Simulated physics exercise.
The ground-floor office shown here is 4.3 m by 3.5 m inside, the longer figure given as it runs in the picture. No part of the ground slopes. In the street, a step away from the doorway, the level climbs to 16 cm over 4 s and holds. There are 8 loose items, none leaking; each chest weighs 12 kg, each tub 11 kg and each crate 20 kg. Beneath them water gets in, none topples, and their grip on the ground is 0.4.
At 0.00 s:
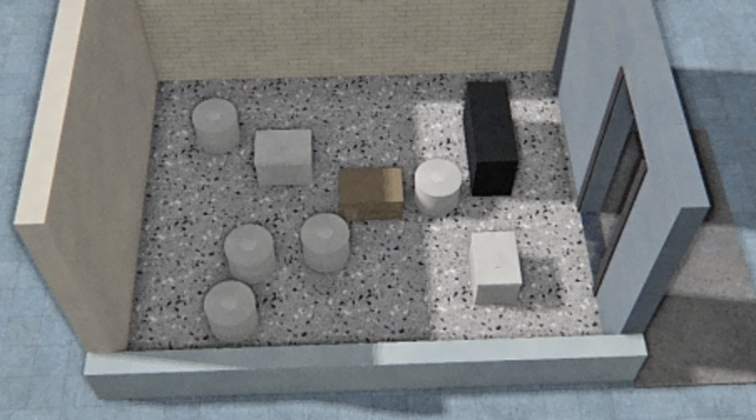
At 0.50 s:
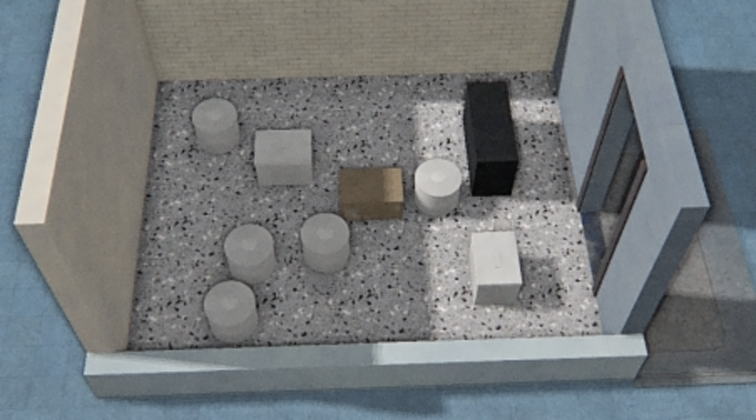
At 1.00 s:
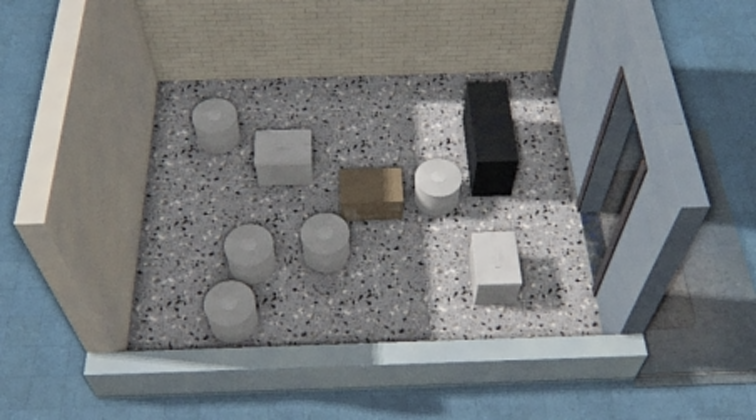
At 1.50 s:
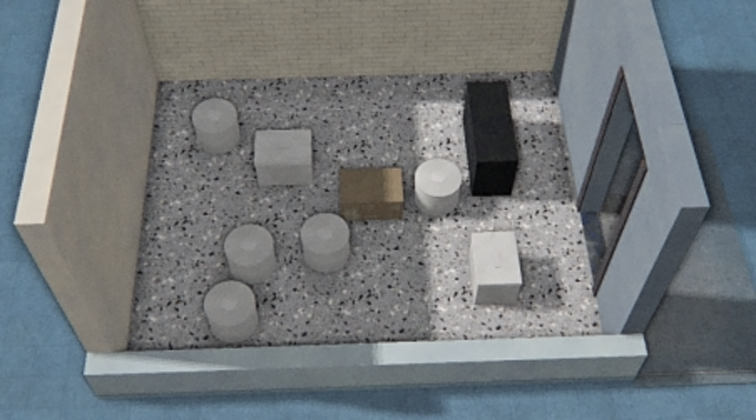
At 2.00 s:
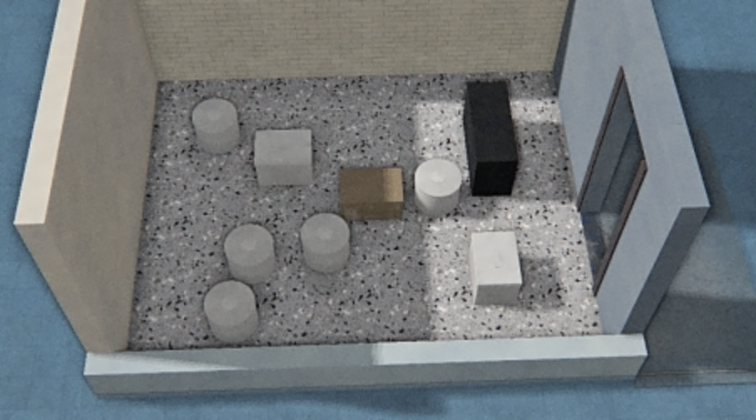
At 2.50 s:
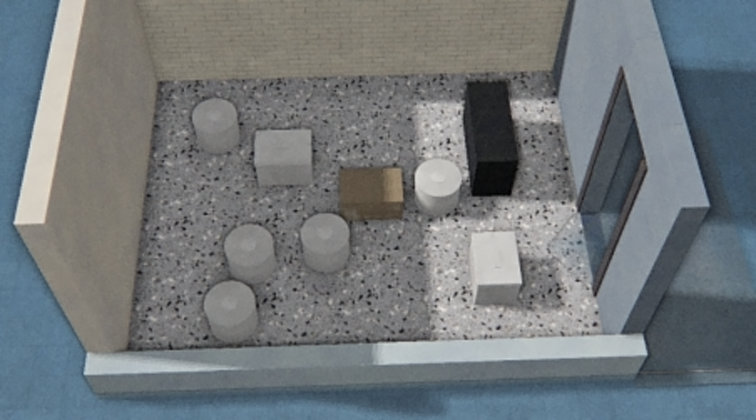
Water darkens the ground outside and barely enters the doorway while the room's objects stay still.
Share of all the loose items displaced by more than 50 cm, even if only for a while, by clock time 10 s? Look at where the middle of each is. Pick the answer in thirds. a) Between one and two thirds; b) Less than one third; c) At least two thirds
b.
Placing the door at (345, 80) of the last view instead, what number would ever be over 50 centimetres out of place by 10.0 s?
Then it comes to 1.
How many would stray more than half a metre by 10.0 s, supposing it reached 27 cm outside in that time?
In that case the number is 6.
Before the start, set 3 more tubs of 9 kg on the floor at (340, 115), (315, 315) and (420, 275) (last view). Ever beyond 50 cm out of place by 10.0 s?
So the first ends up below the threshold, the second past the threshold, the third past the threshold.
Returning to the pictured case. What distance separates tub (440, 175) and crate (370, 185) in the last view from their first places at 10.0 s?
In turn: 5 cm, 0 cm.
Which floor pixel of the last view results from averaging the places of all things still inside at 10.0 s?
Somewhere near (275, 229).
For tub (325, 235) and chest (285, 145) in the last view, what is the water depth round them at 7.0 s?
I'd estimate 4 cm for the first and 1 cm for the second.
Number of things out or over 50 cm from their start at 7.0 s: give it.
The answer is 1.
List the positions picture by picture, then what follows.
In the first picture, a chest at (283, 146), on the bottom; a tub at (214, 115), on the bottom; water covers 0.0 m2; 0 of 8 have shifted.
In the second picture, a chest at (283, 146), on the bottom; a tub at (214, 115) rests on the ground; water covers 0.0 m2; 0 of 8 have shifted.
In the third picture, a chest at (283, 146) rests on the ground; a tub at (214, 115) rests on the ground; 0.0 m2 under water; 0 of 8 have shifted.
In the fourth picture, a chest at (283, 146) rests on the ground; a tub at (214, 115), on the bottom; 0.0 m2 under water; 0 of 8 have shifted.
In the fifth picture, a chest at (283, 146), on the bottom; a tub at (214, 115), on the bottom; water covers 0.0 m2; 0 of 8 have shifted.
In the sixth picture, a chest at (283, 146) rests on the ground; a tub at (214, 115), on the bottom; water covers 0.2 m2; 0 of 8 have shifted.
After 3.5 s 0 of 8 are over 50 cm from their spots; 0 afloat.
After 4.5 s 0 of 8 are over 50 cm from their spots; 0 afloat.
After 7.0 s 1 of 8 are over 50 cm from their spots; 1 afloat.
After 10.0 s 2 of 8 are over 50 cm from their spots, and 2 have been at some point; 2 afloat.
